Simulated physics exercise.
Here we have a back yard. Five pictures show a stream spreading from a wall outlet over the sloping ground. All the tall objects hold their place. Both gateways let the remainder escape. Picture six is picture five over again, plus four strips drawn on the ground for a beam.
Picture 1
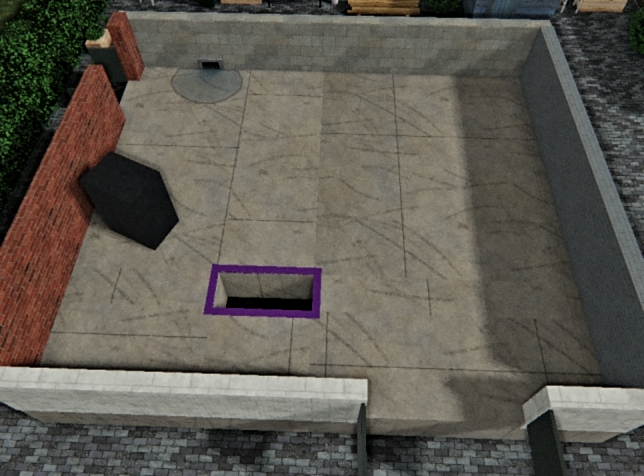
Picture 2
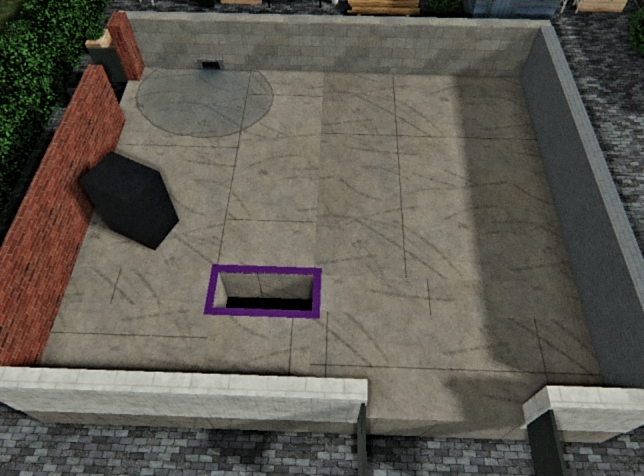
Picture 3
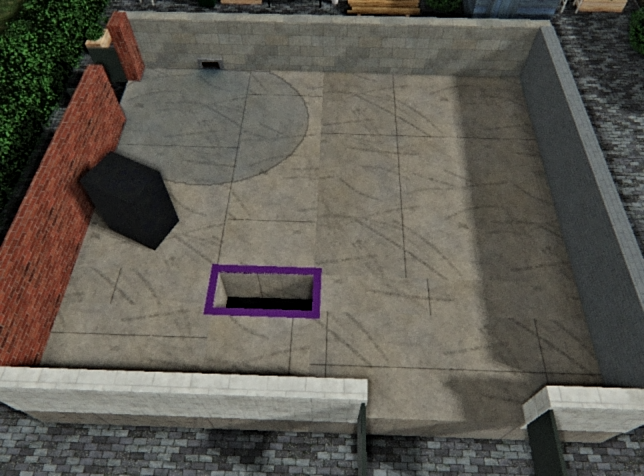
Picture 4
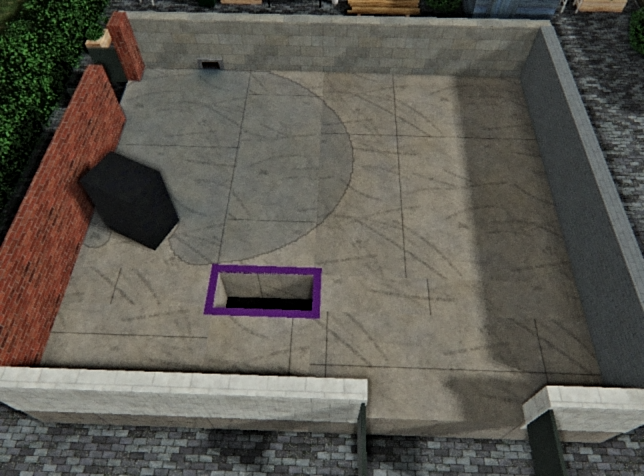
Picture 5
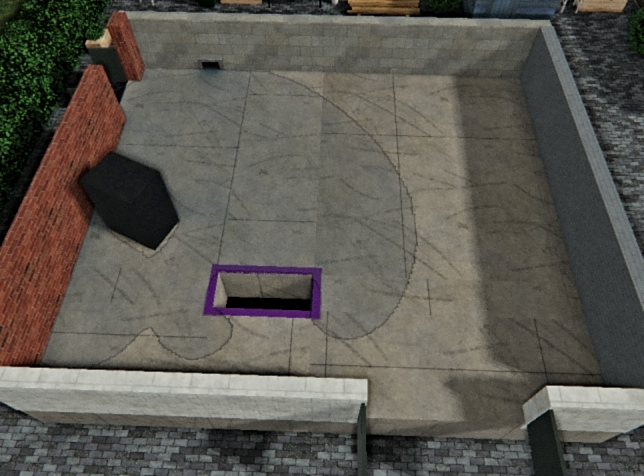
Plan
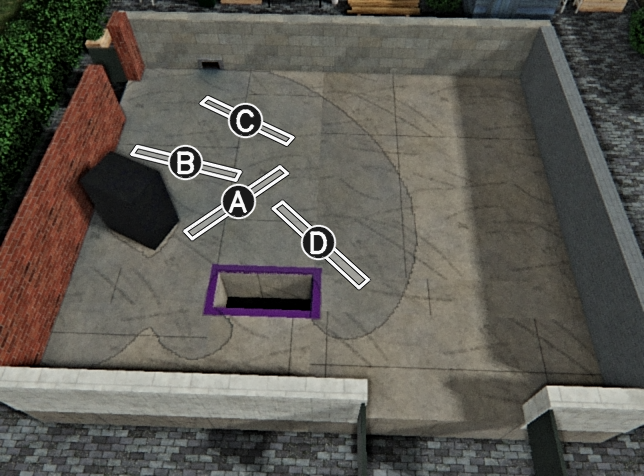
At the start, a small round patch of water lies by a dark outlet at the back wall of an empty walled yard. The water spreads steadily across the paving, passing around the dark block on the left, and finally reaches the purple-edged gully, which begins taking it in.
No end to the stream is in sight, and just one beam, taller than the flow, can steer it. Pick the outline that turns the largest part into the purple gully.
Go for D.
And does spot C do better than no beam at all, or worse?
Worse.
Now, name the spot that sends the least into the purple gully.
Here it is spot A.
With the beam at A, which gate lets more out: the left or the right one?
More leaves on the right.
In white, A from (188, 234) to (283, 170); B from (134, 150) to (237, 176); C from (204, 100) to (289, 140); D from (277, 205) to (363, 283).
Choosing A, about 9 % of the stream goes into the purple gully, about 89 % out by the gates.
Choosing B, about 21 % of the stream goes into the purple gully, about 78 % out by the gates.
Choosing C, about 25 % of the stream goes into the purple gully, about 75 % out by the gates.
Choosing D, about 41 % of the stream goes into the purple gully, about 57 % out by the gates.
